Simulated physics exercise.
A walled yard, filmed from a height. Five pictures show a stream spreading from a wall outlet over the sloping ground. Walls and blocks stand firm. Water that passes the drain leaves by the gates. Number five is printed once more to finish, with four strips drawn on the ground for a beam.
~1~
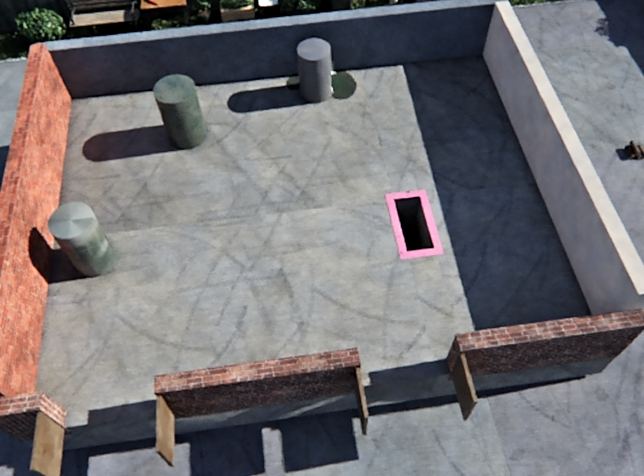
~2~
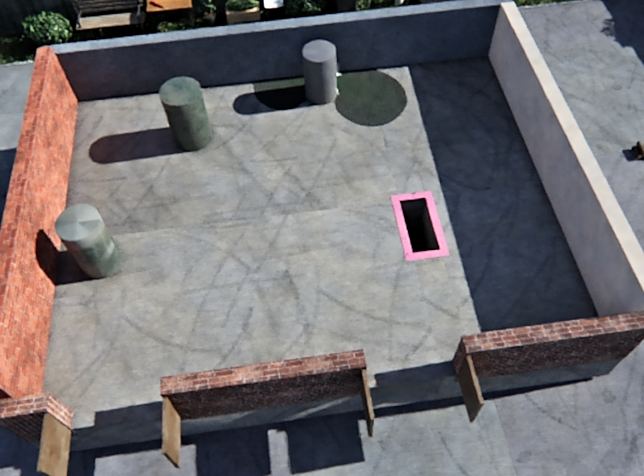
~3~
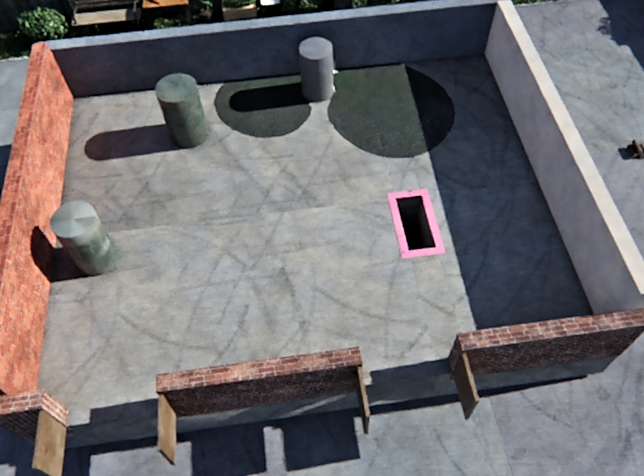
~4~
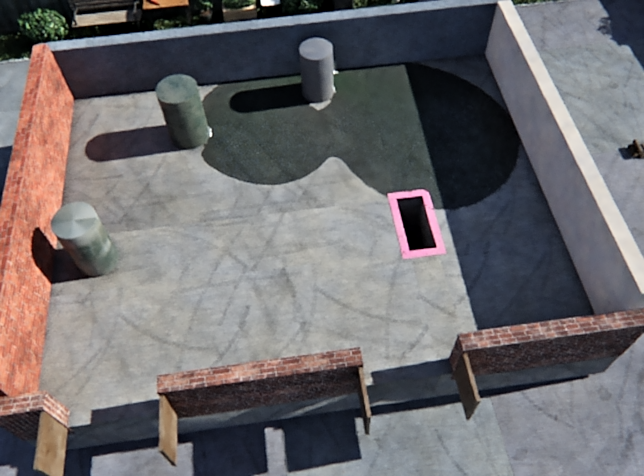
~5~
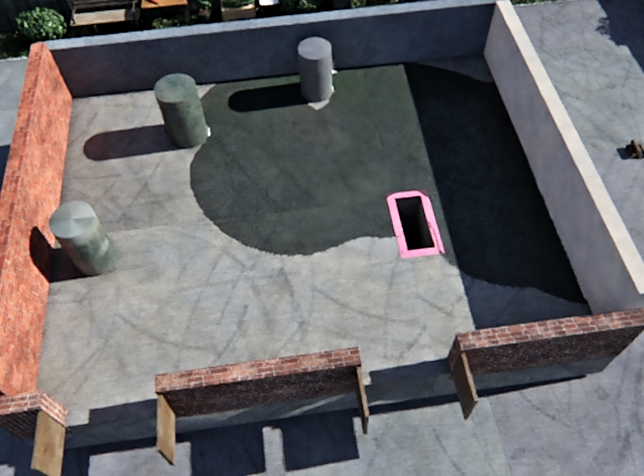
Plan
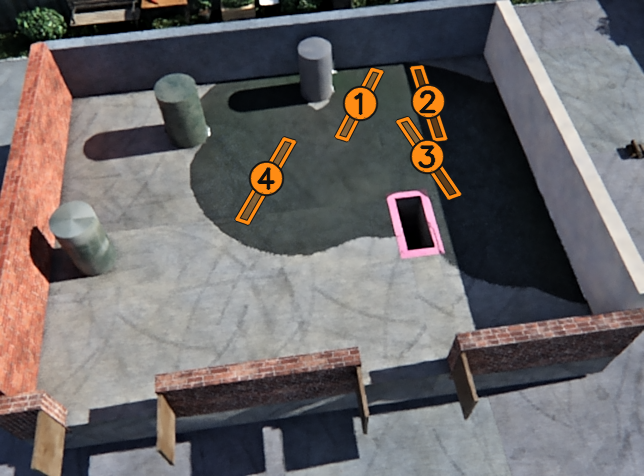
In a walled yard seen from above, a small dark wet patch shows beside the grey cylinder near the back wall. It grows into two rounded patches that merge around the cylinder, then spreads forward and right across the ground until it surrounds much of the pink-rimmed opening, which takes in water.
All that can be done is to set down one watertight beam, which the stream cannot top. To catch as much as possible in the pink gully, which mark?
The best position is 2.
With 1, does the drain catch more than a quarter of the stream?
No, it does not.
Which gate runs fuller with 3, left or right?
The right one.
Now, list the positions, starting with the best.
The order is 2, 3, 4, 1.
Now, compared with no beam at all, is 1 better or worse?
It is worse.
On the marked copy, 1 from (341, 138) to (376, 70); 2 from (440, 139) to (416, 67); 3 from (402, 120) to (454, 196); 4 from (242, 221) to (289, 140).
Choosing 1, about 13 % of the stream goes into the pink gully, about 76 % out by the gates.
Choosing 2, about 33 % of the stream goes into the pink gully, about 61 % out by the gates.
Choosing 3, about 26 % of the stream goes into the pink gully, about 69 % out by the gates.
Choosing 4, about 17 % of the stream goes into the pink gully, about 78 % out by the gates.
